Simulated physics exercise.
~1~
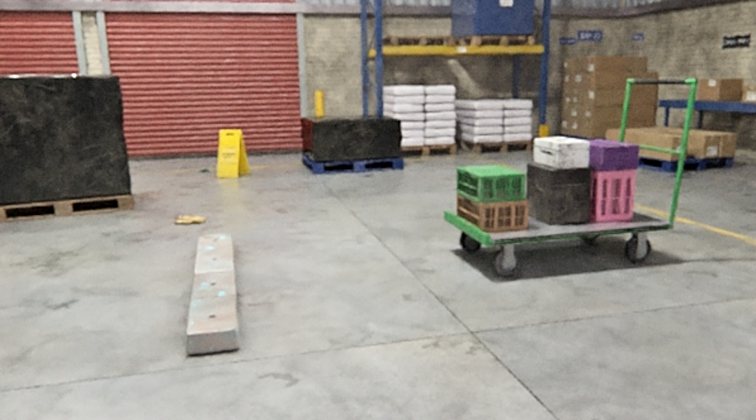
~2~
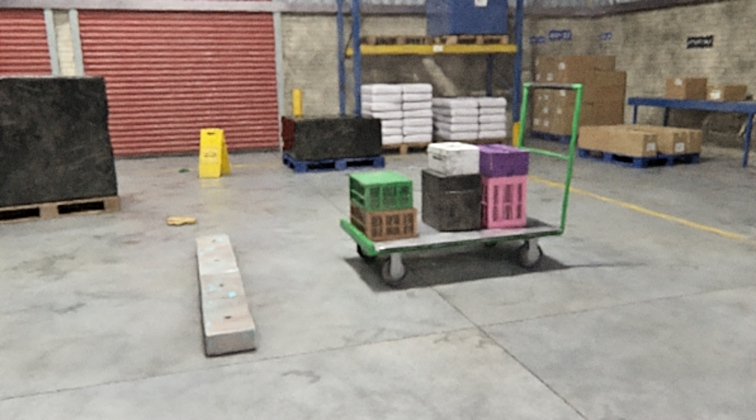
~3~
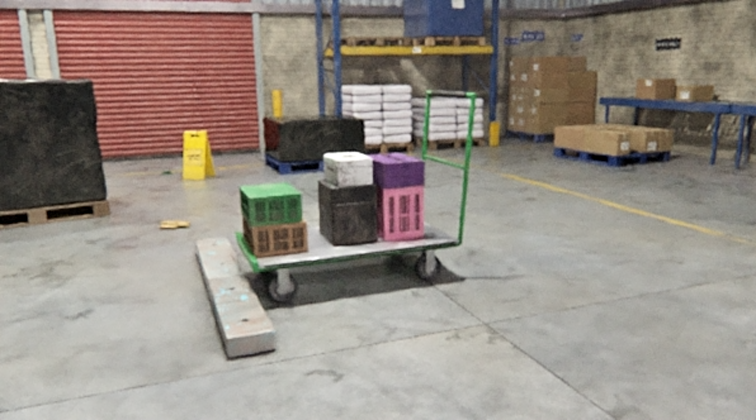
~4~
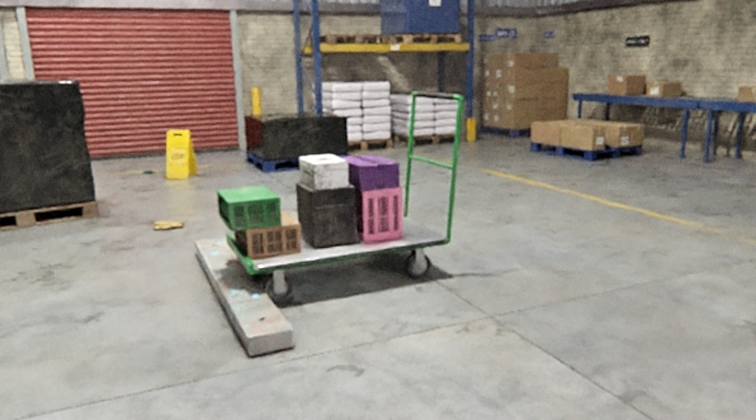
To begin with, a green-handled flat trolley carrying crates and boxes rolls left across a warehouse floor towards a low beam, while the view drifts slightly sideways. A green crate sits on a brown one at the front, with a white box on a black one and a purple item above a pink crate behind. The trolley reaches the beam and stops against it. The green crate slides forward on the brown crate, and the other pieces shift slightly towards the front. At the end, everything remains upright aboard, the green crate overhanging the brown one.
